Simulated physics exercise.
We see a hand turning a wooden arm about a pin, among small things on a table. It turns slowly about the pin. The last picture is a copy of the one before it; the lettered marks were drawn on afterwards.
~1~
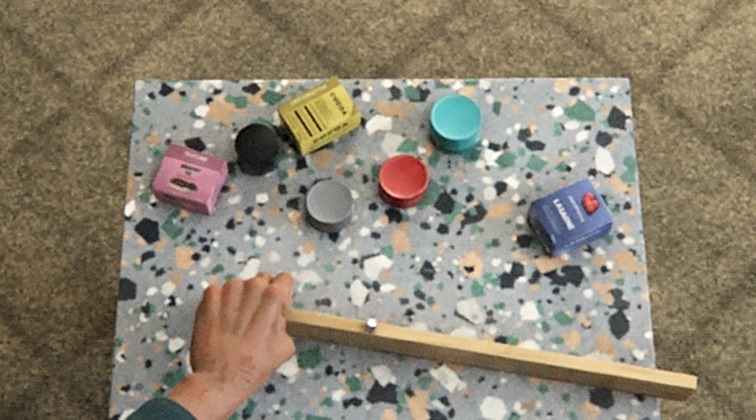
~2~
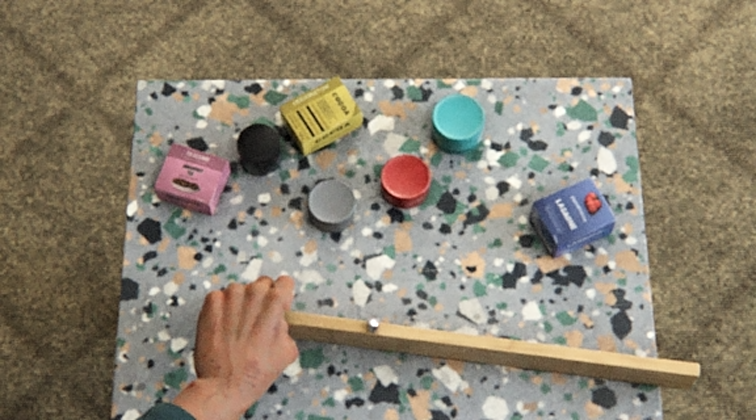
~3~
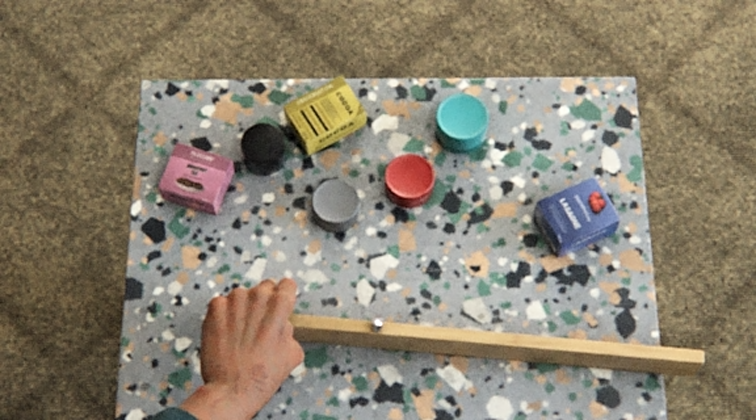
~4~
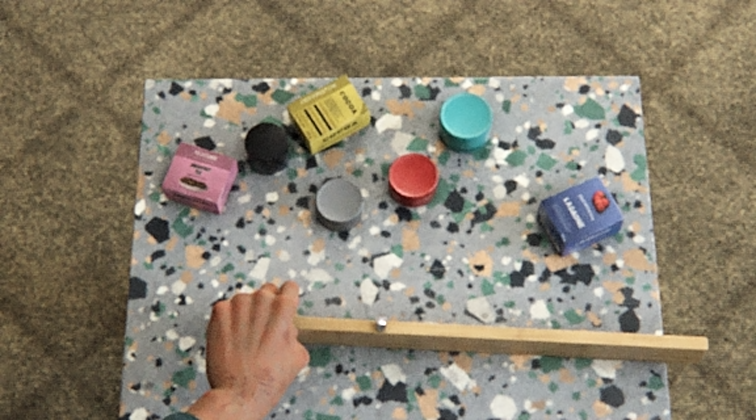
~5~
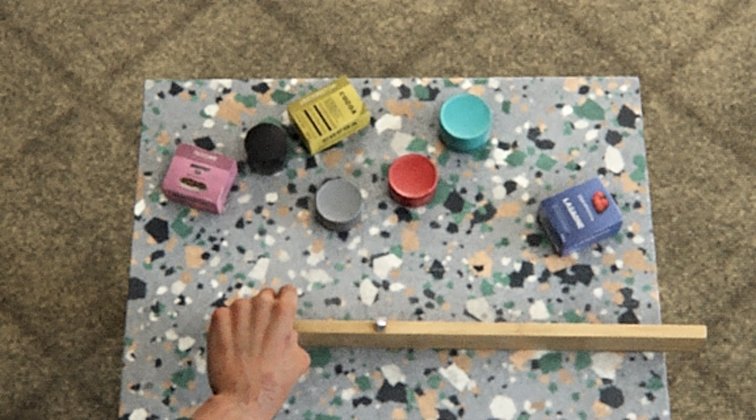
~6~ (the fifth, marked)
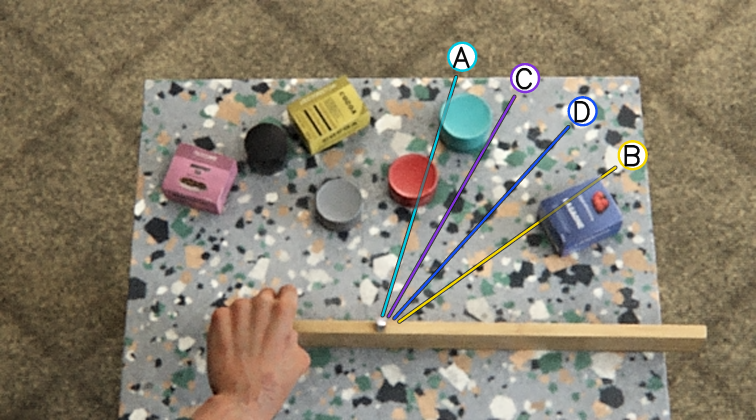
A hand slowly turned a wooden arm about a pin on a speckled table, its right end swinging slightly upward, while the small boxes and round pots above it stayed in their places.
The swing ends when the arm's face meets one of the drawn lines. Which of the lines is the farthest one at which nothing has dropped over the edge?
It can go as far as A.
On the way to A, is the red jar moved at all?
By then, yes.
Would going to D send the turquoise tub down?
No.
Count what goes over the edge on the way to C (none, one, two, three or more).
In all, none.
On the marked copy, A at (421, 192); B at (510, 243); C at (453, 203); D at (484, 219).
Taking A. A third of the way, arm (528, 258); blue box (574, 210); yellow packet (328, 115).
Two thirds of the way, arm (476, 204); turquoise tub (448, 113); blue box (489, 144).
When it is over, arm (426, 181); turquoise tub (371, 80); blue box (410, 118); nothing has fallen.
As for the rest, B is safe but short; C is safe but short; D is safe but short.
